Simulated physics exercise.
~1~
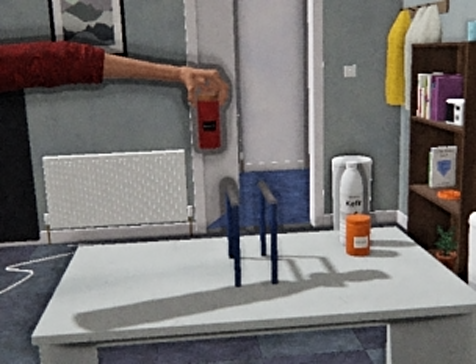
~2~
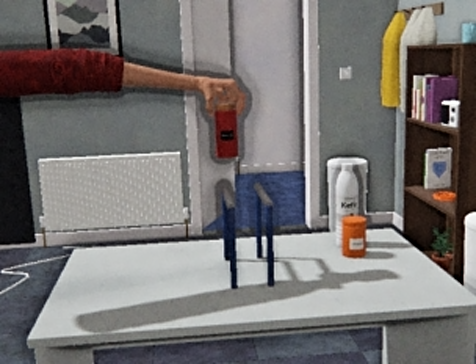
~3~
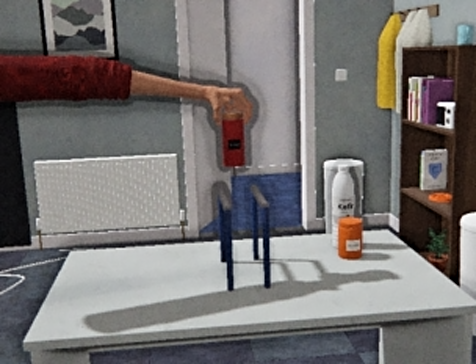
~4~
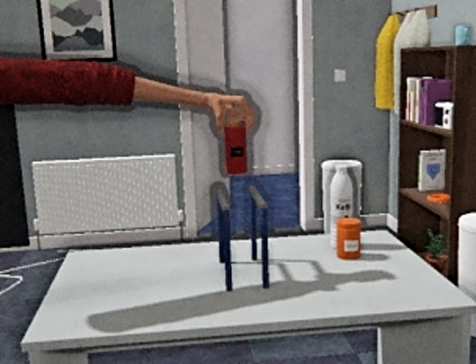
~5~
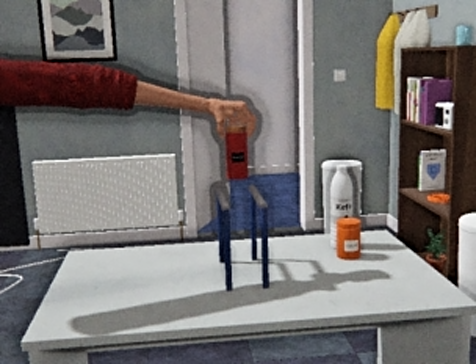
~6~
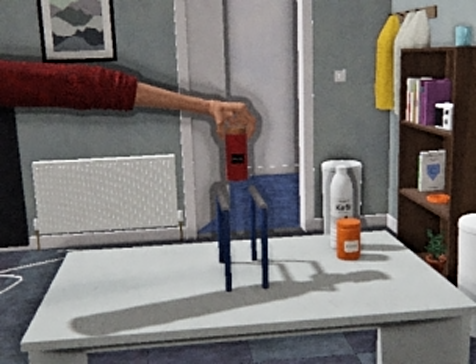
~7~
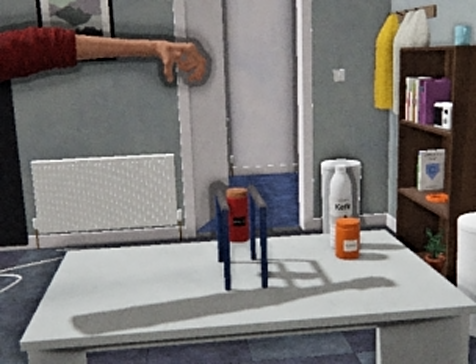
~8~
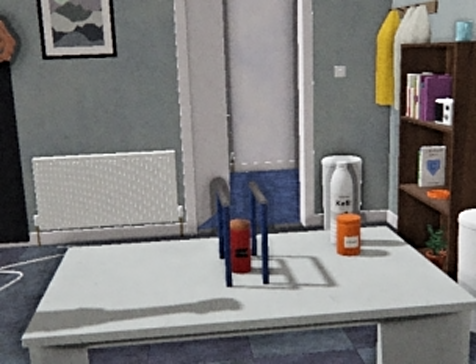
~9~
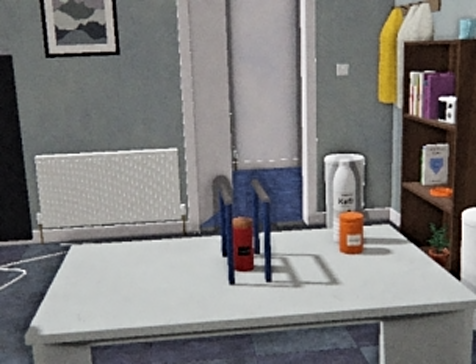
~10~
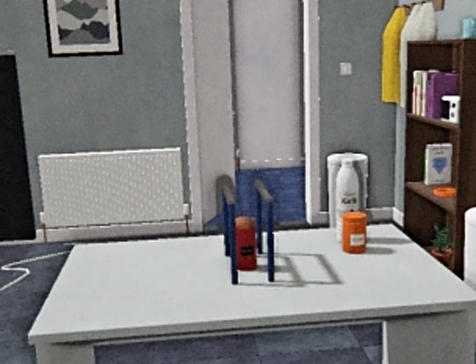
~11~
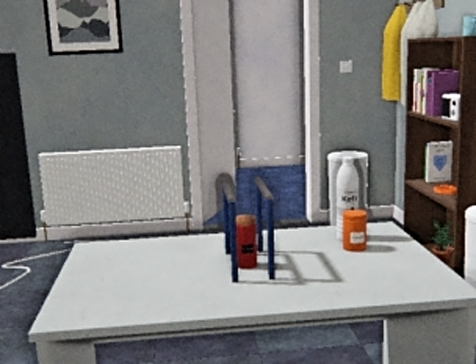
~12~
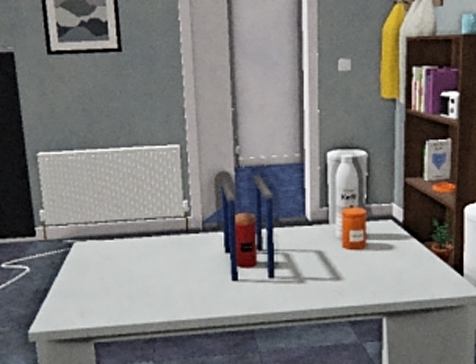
A hand in a red sleeve held a red jar above a blue stand on a white table, lowered it slightly and let go, and the jar dropped through the gap and stood upright on the table, the orange jar and white bottle staying put.
